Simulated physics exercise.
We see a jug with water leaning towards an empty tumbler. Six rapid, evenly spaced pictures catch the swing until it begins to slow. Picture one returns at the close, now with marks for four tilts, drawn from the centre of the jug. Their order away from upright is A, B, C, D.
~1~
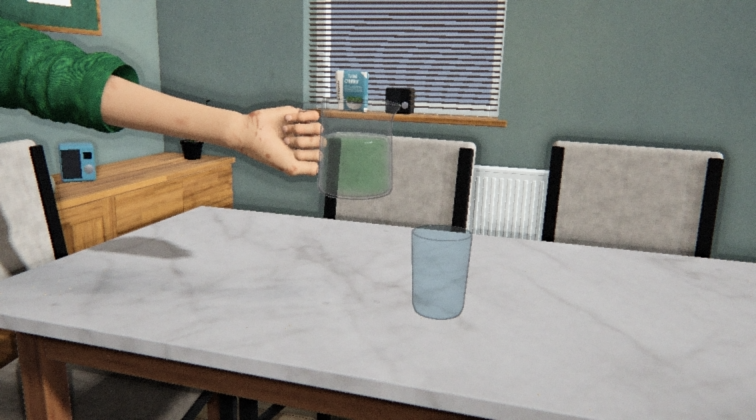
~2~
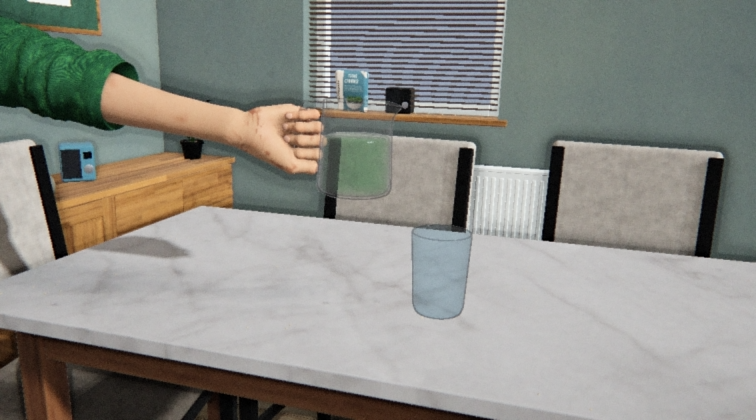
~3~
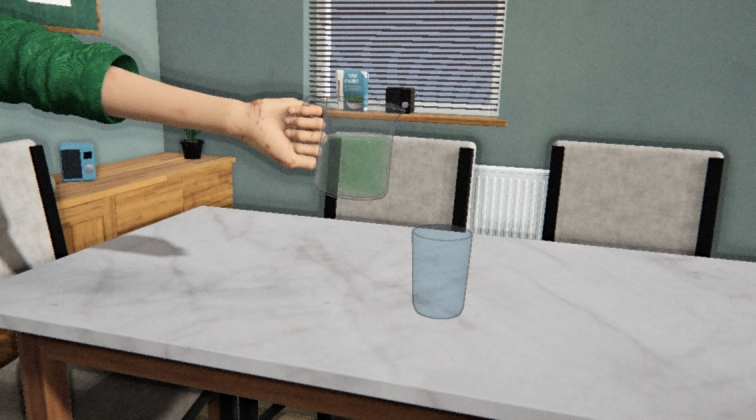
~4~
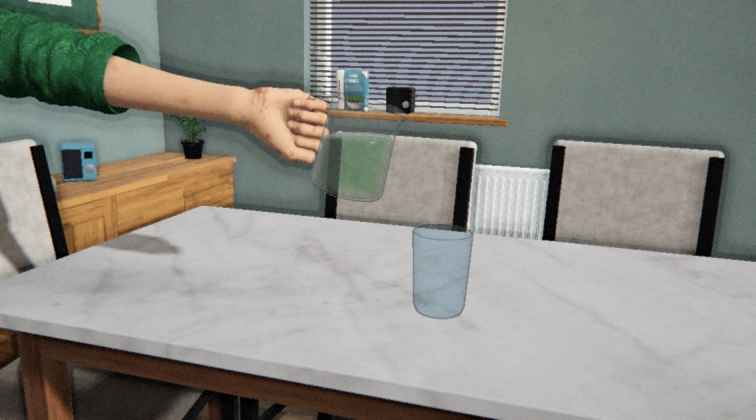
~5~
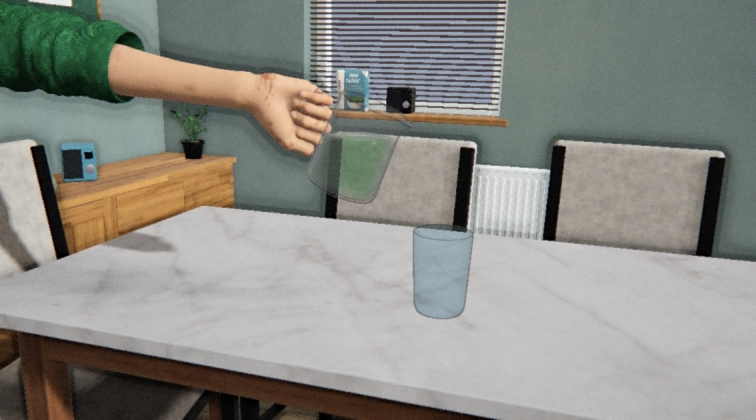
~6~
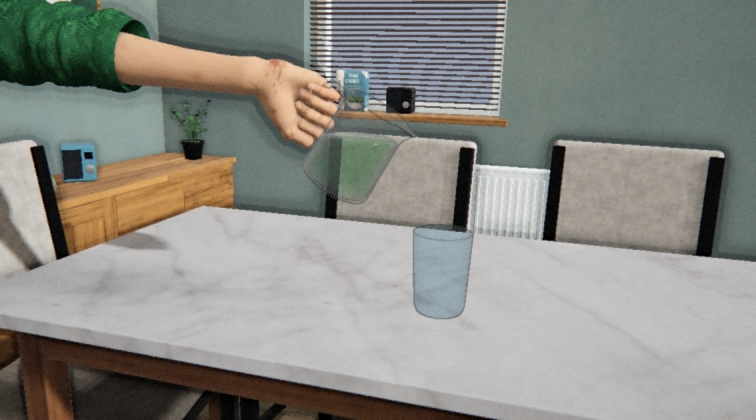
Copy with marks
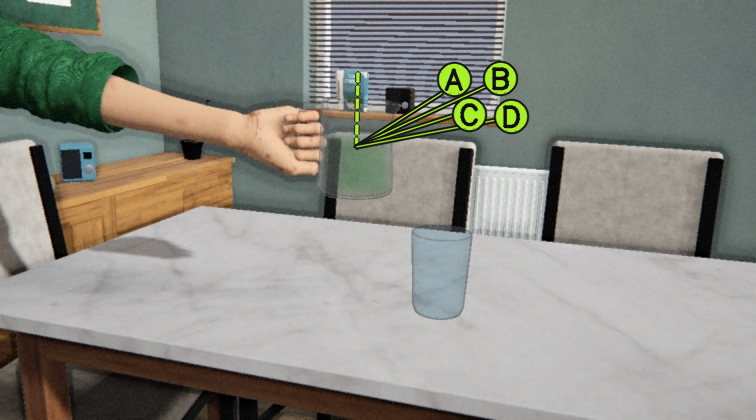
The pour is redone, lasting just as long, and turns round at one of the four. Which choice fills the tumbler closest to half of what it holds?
Line D.
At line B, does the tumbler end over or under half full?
Under.
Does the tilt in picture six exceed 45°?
No.
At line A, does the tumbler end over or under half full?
Under.
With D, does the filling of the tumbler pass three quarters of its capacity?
No.
On the marked copy, A at (441, 93); B at (485, 86); C at (451, 115); D at (495, 120).
With A, the tumbler ends with about 13 % of what it can hold.
With B, the tumbler ends with about 24 % of what it can hold.
With C, the tumbler ends with about 37 % of what it can hold.
With D, the tumbler ends with about 51 % of what it can hold.
